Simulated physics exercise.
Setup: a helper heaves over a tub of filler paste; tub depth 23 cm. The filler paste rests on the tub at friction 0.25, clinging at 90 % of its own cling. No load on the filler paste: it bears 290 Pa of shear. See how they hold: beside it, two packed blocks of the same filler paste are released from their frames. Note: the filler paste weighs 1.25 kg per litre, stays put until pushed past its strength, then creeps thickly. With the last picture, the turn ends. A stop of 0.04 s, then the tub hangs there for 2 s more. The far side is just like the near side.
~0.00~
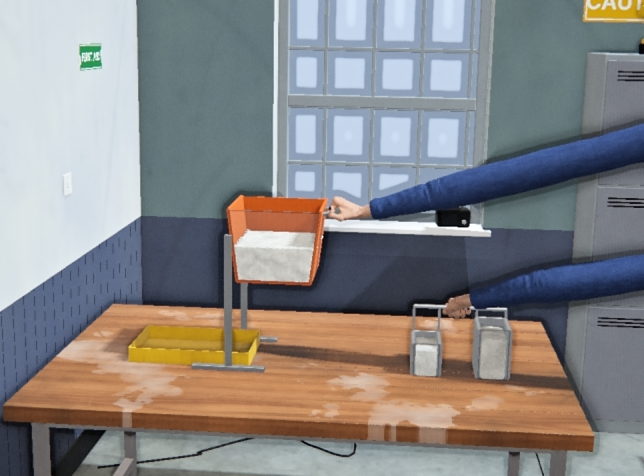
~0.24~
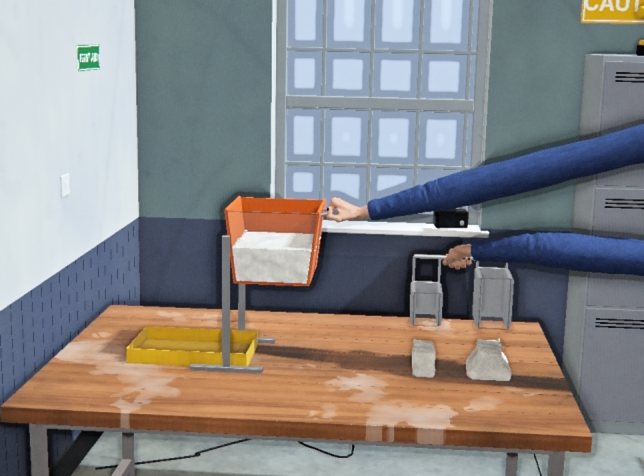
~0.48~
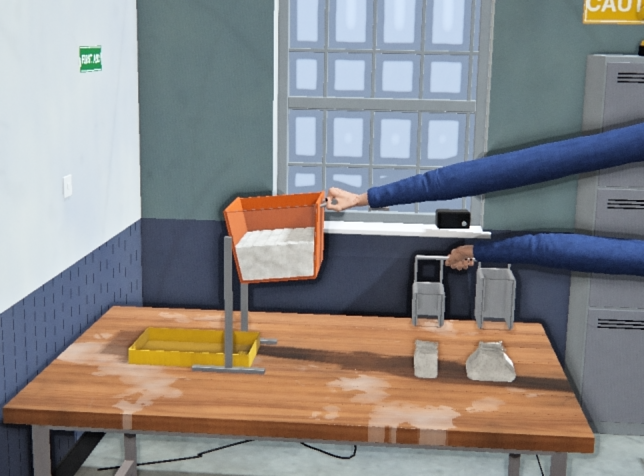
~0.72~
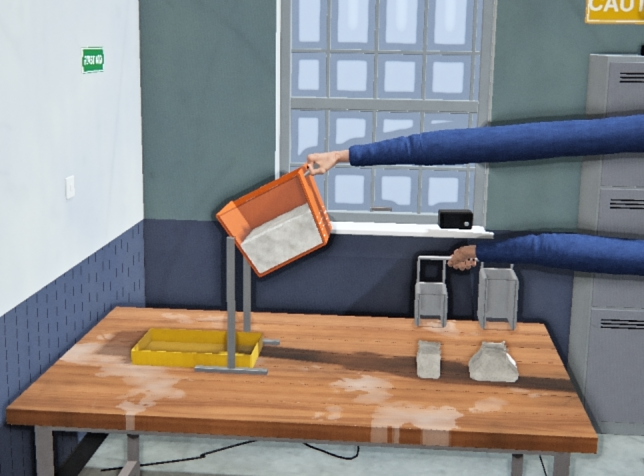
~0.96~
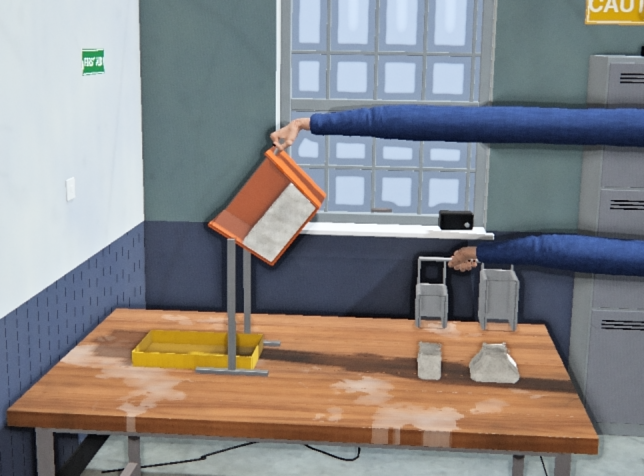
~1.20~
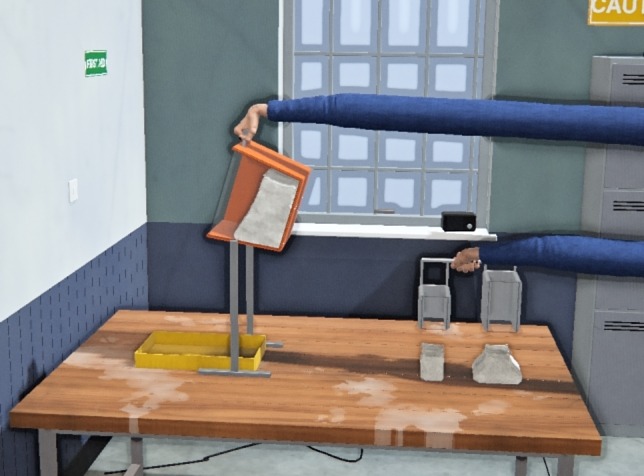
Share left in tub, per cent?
Near 97 %.
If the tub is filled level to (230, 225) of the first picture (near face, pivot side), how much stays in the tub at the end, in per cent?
60 %.
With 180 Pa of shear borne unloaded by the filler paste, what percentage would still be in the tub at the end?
About 75 per cent.
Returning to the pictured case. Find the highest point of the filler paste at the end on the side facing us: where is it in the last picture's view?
Near (245, 201).
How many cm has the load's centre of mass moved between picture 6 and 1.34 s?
Shift: Some 4 cm.
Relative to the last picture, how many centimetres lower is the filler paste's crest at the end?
Roughly 8 cm.
By 1.34 s, the tub is at 73 degrees and holds 100 %.
By 1.51 s, the tub is at 73 degrees and holds 97 %.
By 1.68 s, the tub is at 73 degrees and holds 97 %.
By 1.85 s, the tub is at 73 degrees and holds 97 %.
By 3.20 s, at the end, the tub is at 73 degrees and holds 97 %.
